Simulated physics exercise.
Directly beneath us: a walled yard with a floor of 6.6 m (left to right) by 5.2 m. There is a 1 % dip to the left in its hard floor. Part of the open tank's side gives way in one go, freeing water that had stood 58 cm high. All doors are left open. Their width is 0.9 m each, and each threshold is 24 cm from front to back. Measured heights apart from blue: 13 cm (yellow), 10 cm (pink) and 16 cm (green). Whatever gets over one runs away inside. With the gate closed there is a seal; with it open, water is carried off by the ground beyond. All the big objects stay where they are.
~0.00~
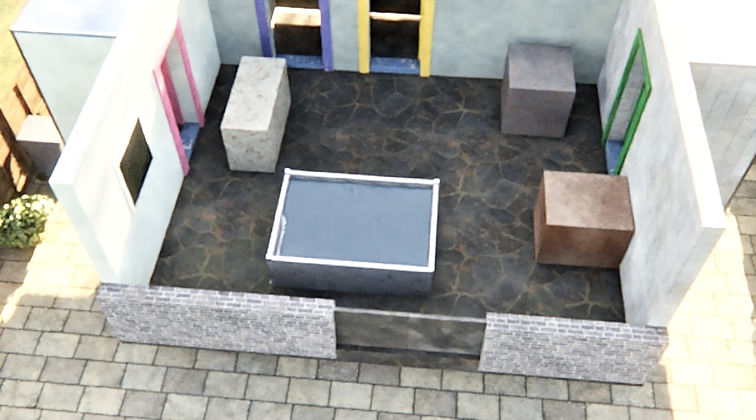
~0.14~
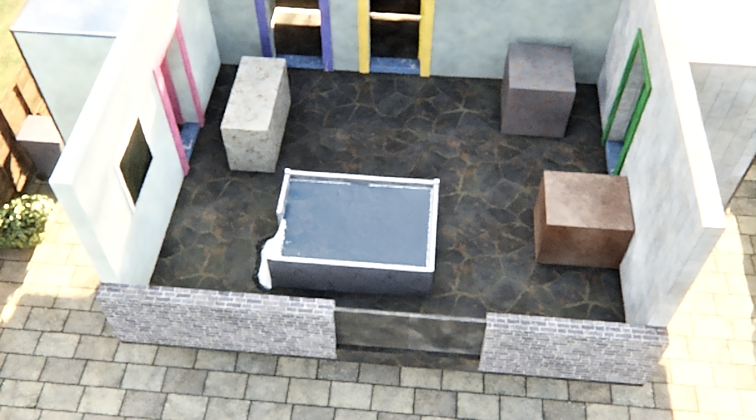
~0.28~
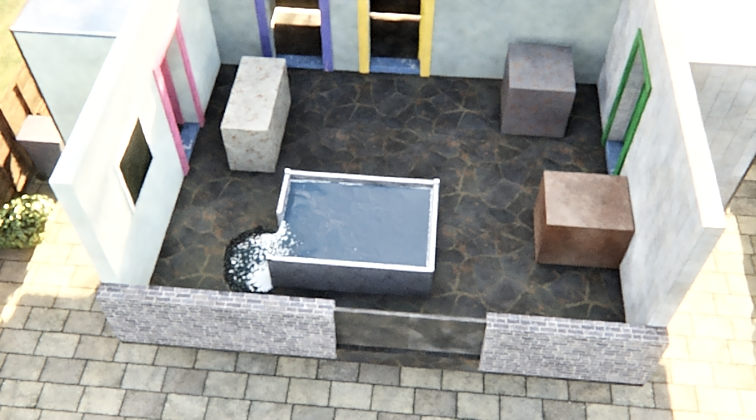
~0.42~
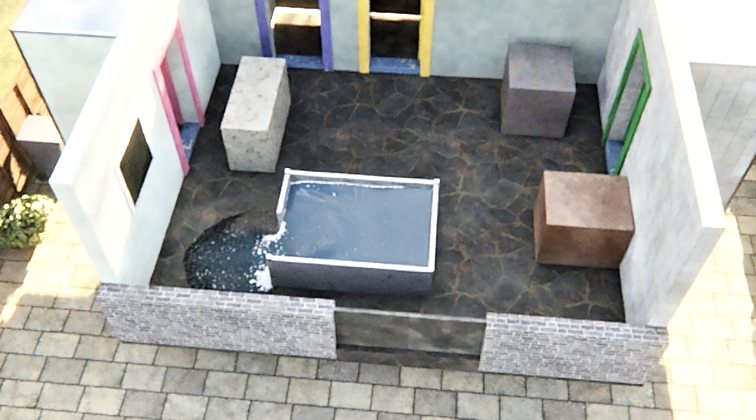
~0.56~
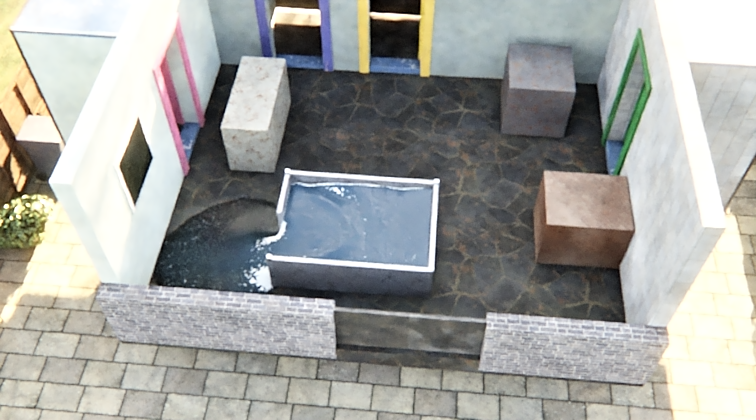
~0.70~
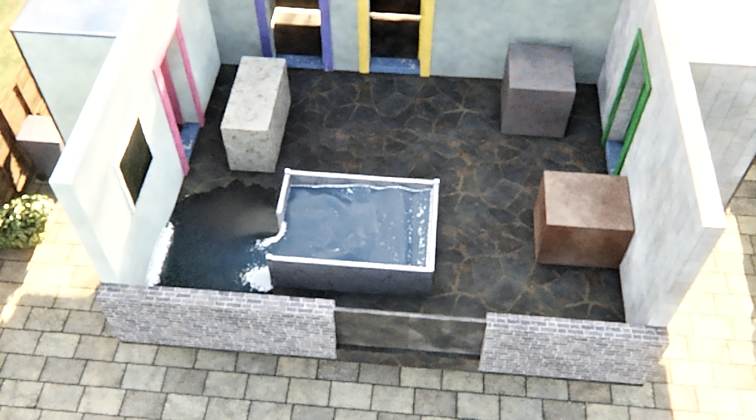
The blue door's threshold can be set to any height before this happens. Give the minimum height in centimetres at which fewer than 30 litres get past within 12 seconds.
6.5 cm.
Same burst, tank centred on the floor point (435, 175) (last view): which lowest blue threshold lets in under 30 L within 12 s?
That setup calls for roughly 8.5 cm.
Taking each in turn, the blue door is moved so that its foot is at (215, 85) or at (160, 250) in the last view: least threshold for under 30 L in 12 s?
First place around 16 cm, second around 25 cm.
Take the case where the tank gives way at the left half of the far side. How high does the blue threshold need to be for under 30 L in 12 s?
If so: Around 25 cm.
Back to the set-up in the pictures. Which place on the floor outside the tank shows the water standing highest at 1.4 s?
About (139, 317).
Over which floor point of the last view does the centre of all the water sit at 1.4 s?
I'd put it close to (305, 254).
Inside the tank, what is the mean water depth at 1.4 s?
Around 42 centimetres.
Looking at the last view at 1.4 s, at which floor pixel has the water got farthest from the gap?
The farthest wet point sits near (196, 144) in the last view.
After 1.4 s water covers 15 % of the floor, deepest (42 cm) near (139, 317); it has not reached the blue door.
After 3.0 s water covers 25 % of the floor, deepest (26 cm) near (139, 317); it has not reached the blue door.
After 12.0 s water covers 95 % of the floor, deepest (10 cm) near (218, 76); 6 cm at the blue door, 16 litres in over its 8 cm threshold.
At the blue door as built, the water arrived by 3.1 s and peaked near 11 cm at 5.8 s.
With a threshold of 5.5 cm, 46 litres would have come in within the 12 s; with 7.5 cm, 20 litres. So under 30 litres takes about 6.5 cm.
